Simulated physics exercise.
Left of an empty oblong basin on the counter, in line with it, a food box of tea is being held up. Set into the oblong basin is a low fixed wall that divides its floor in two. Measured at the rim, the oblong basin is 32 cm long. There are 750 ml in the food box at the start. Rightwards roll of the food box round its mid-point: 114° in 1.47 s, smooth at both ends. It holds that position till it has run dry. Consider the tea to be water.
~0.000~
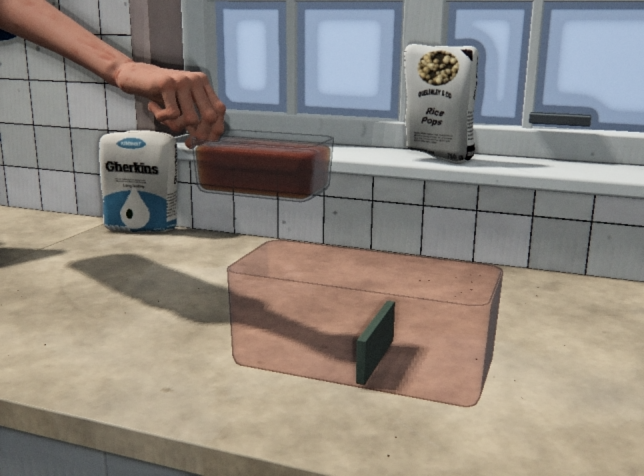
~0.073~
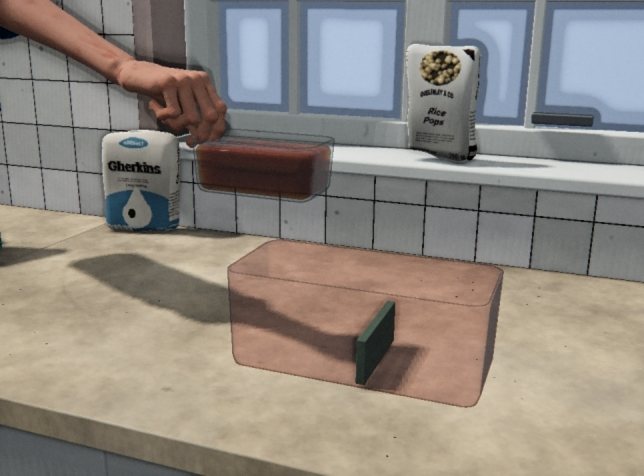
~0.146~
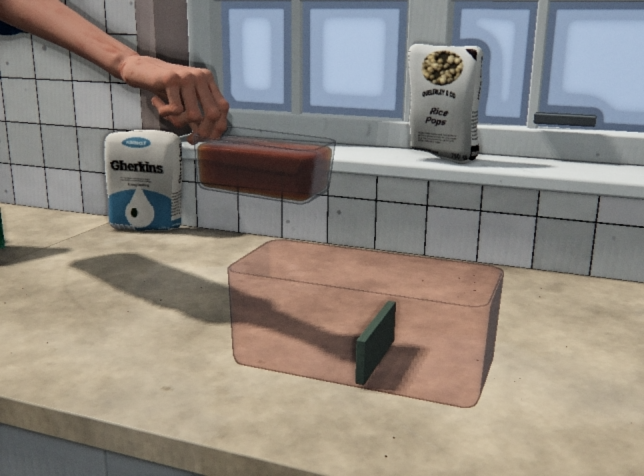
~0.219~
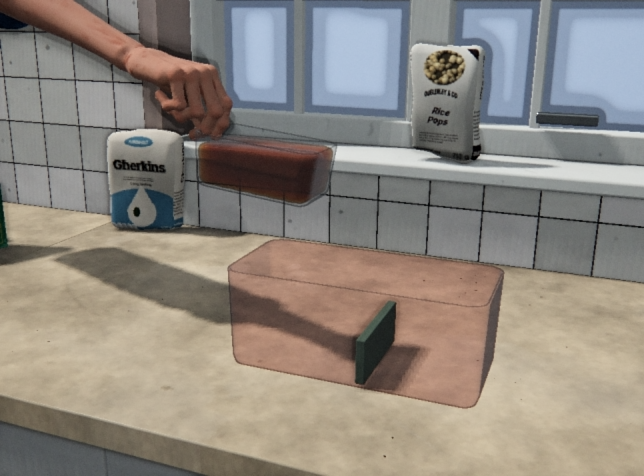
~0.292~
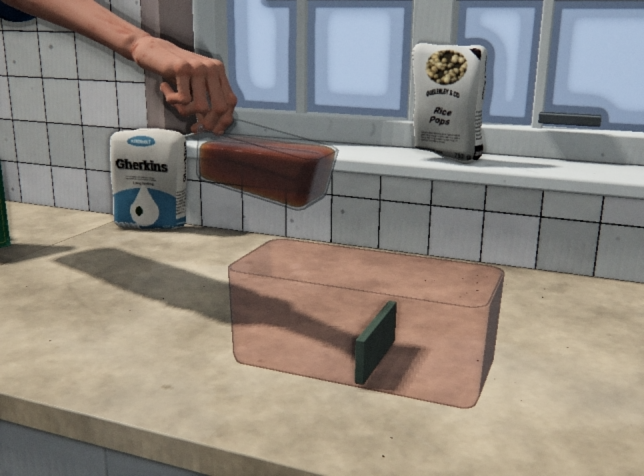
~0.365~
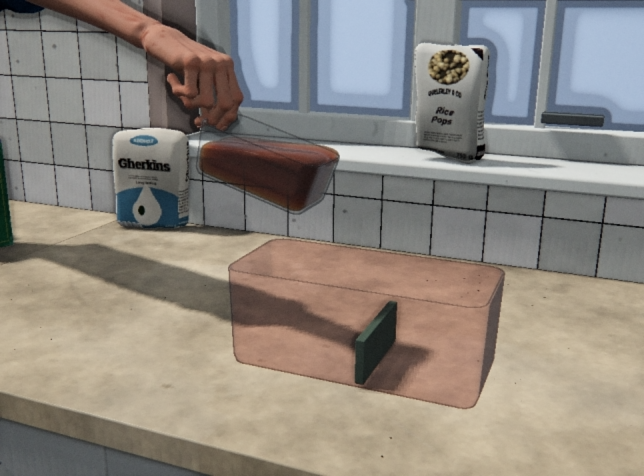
A hand tilts a clear box of reddish-brown liquid rightwards above a counter, left of an empty basin.
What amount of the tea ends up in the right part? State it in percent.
49 %.
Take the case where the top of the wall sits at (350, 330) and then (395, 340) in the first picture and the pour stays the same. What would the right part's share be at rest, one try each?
The first gives near 70 per cent and the second near 25 per cent.
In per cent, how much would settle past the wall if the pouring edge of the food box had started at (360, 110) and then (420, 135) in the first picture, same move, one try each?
I'd expect close to 75 per cent and then close to 85 per cent.
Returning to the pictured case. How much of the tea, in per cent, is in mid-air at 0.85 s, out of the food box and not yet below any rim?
Close to 28 per cent, I'd say.
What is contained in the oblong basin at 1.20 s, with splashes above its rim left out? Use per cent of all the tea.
92 per cent or thereabouts.
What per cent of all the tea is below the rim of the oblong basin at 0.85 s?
Near 48 in a hundred.
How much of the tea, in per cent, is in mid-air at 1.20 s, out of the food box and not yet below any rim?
About 3 per cent.
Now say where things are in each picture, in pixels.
In the first picture, tilt 0°; pouring edge (324, 144); surface from (210, 142) to (324, 150); the oblong basin's rim runs from (249, 255) to (496, 287); the wall's top is at (377, 321).
In the second picture, tilt 1°; pouring edge (325, 145); surface from (211, 141) to (324, 150).
In the third picture, tilt 3°; pouring edge (326, 147); surface from (212, 140) to (325, 152).
In the fourth picture, tilt 6°; pouring edge (327, 151); surface from (214, 140) to (327, 152).
In the fifth picture, tilt 11°; pouring edge (328, 157); surface from (215, 140) to (329, 153).
In the sixth picture, tilt 16°; pouring edge (329, 163); surface from (216, 140) to (330, 158); 3 per cent is over the edge.
After 0.85 s the tilt is 70° and 23 per cent is still to pour, 14 is left of the wall and 34 right of it.
After 1.20 s the tilt is 105° and 3 per cent is still to pour, 44 is left of the wall and 49 right of it.
After 1.57 s the tilt is 114° and 0 per cent is still to pour, 50 is left of the wall and 49 right of it.
After 1.97 s the tilt is 114° and 0 per cent is still to pour, 50 is left of the wall and 49 right of it.
In the end 50 per cent lies left of the wall, 49 right of it and 2 outside.
